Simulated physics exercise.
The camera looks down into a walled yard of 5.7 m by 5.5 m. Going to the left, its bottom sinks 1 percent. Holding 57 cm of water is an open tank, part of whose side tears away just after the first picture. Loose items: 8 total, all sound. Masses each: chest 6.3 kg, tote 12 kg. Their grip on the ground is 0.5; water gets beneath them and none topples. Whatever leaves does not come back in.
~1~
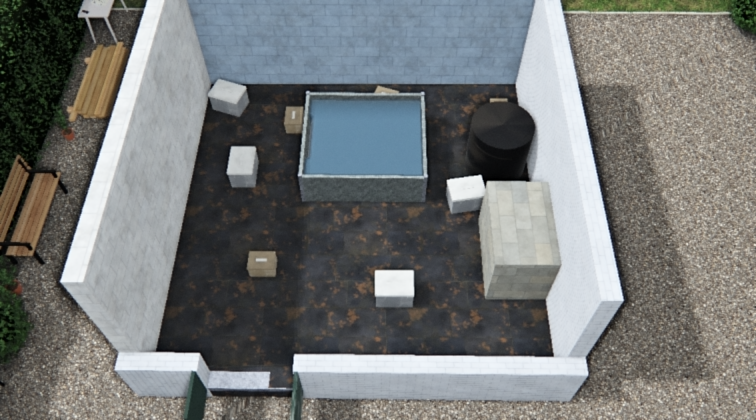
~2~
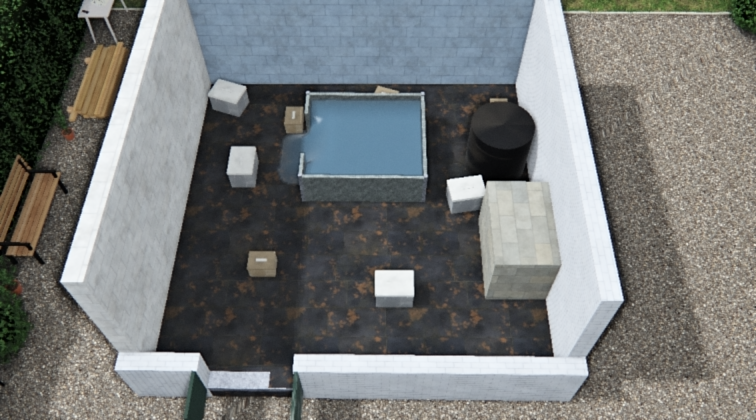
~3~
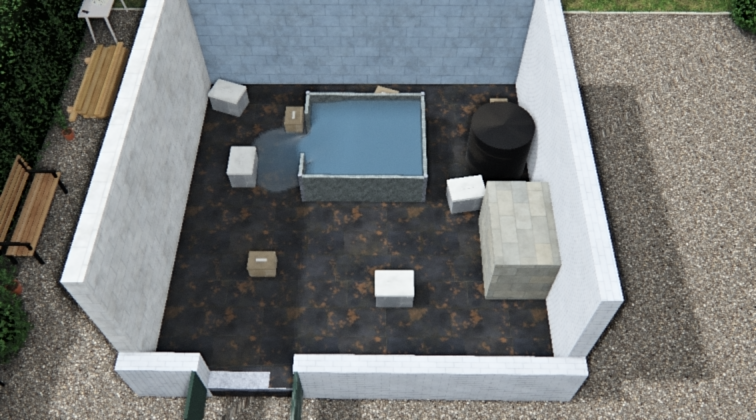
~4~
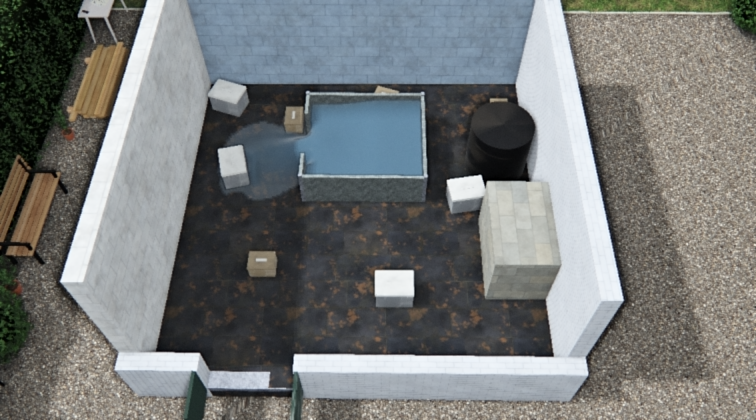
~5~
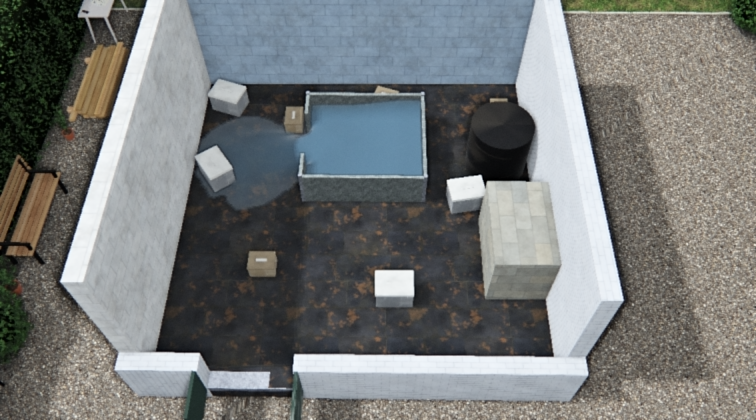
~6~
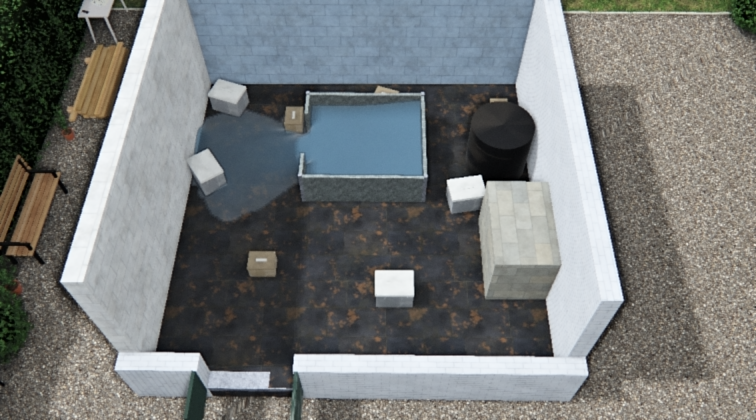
A raised rectangular tank of blue water stands toward the back of a white-walled yard with a dark, rust-stained floor, seen from high above by a camera that stays still. Pale and brown boxes sit around it, with a black barrel and large grey block at right. Water pours from the tank's left side, spreads leftward, and pushes one white box, turning, toward the left wall.
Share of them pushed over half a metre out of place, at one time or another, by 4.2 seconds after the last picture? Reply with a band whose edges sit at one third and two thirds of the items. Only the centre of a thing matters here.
Band: One third to two thirds.
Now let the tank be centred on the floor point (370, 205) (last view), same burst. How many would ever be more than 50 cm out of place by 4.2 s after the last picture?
In that case the number is 2.
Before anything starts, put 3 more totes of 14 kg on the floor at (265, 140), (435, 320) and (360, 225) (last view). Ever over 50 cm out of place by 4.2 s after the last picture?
In turn: More, under, less.
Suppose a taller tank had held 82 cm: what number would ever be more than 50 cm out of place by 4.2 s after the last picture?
Count: 4.
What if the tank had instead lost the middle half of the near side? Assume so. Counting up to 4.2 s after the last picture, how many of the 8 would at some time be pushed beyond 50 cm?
Count: 1.
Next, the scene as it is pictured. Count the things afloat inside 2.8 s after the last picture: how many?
Count: 3.
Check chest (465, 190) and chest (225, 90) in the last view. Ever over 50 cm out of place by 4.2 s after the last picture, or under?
First one stays inside it, second one exceeds it.
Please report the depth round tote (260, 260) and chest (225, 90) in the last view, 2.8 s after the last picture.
I'd estimate 4 cm for the first and 8 cm for the second.
Then, 0.4 s after the last picture 1 of 8 are over 50 cm from their spots; 1 afloat.
Then, 1.5 s after the last picture 1 of 8 are over 50 cm from their spots; 2 afloat.
Then, 2.8 s after the last picture 2 of 8 are over 50 cm from their spots; 3 afloat.
Then, 4.2 s after the last picture 3 of 8 are over 50 cm from their spots, and 3 have been at some point; 1 afloat.
